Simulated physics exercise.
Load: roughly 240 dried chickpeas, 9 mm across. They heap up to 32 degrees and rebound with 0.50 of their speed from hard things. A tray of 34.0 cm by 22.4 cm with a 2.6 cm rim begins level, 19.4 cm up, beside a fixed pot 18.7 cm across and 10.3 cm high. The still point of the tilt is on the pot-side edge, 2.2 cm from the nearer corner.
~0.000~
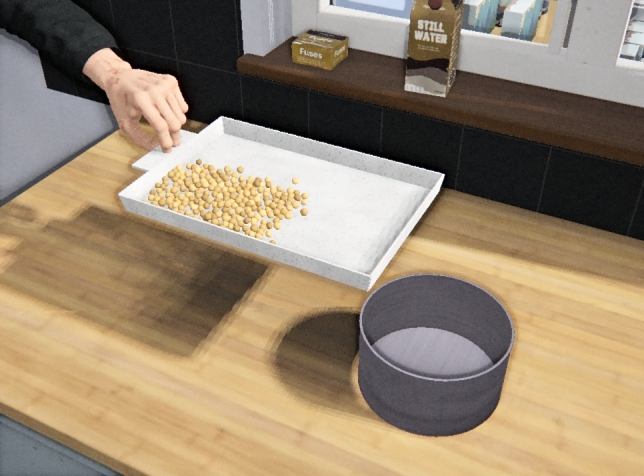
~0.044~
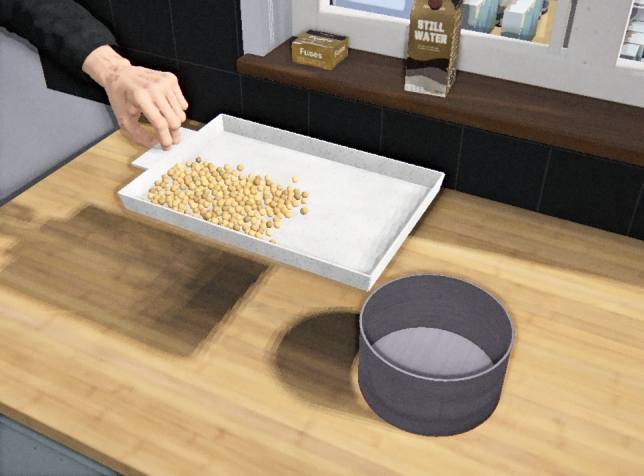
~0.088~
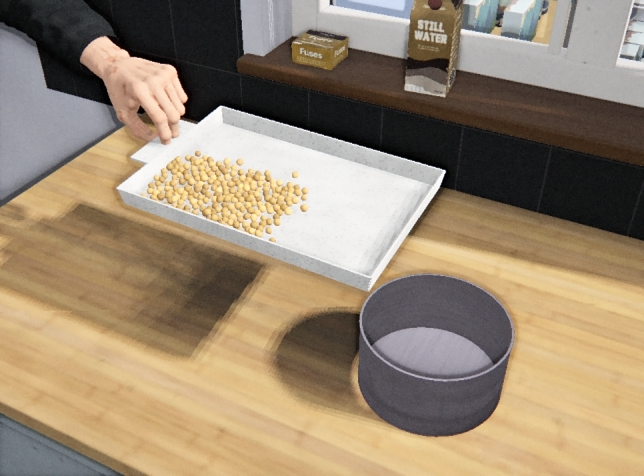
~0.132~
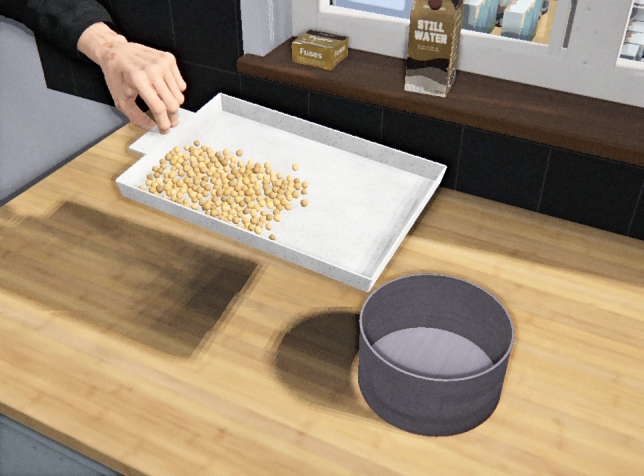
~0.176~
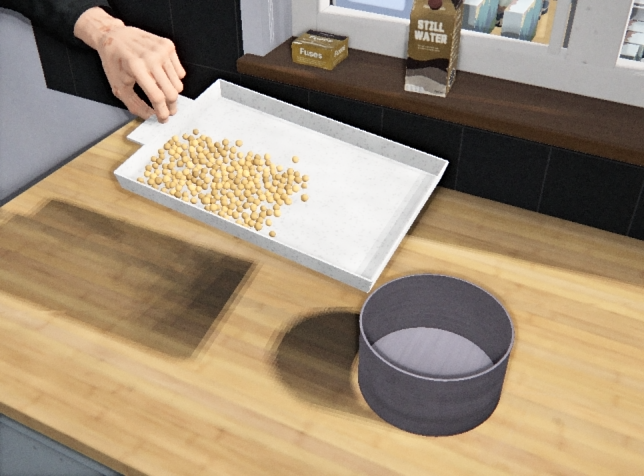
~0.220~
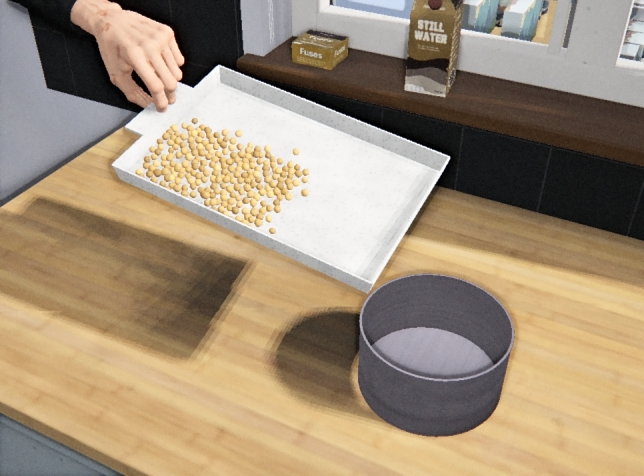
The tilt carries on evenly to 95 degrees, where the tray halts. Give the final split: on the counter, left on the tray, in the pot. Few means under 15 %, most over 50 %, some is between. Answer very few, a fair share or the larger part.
Counter: The larger part, tray: Very few, pot: Very few.
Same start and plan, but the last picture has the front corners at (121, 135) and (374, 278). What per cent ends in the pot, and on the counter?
Pot 60, counter 35.
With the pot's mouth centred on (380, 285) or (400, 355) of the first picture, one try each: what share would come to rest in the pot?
About 0 and 100 per cent.
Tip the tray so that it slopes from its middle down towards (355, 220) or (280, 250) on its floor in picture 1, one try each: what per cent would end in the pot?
About 80 and 0 per cent.
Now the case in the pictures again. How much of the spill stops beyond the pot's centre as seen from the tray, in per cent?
About 60 per cent.
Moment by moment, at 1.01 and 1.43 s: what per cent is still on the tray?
About 90, 10.
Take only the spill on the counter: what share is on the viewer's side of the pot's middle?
About 100 per cent.
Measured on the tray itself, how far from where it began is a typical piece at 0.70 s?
Roughly 8 cm.
After 0.70 s, tilt 53 degrees; the tray holds 100 %, the pot 0 %.
After 1.01 s, tilt 78 degrees; the tray holds 90 %, the pot 0 %.
After 1.43 s, tilt 95 degrees; the tray holds 10 %, the pot 5 %.
By 2.5 s all is still; counter 95 %, tray 5 %, pot 5 %.
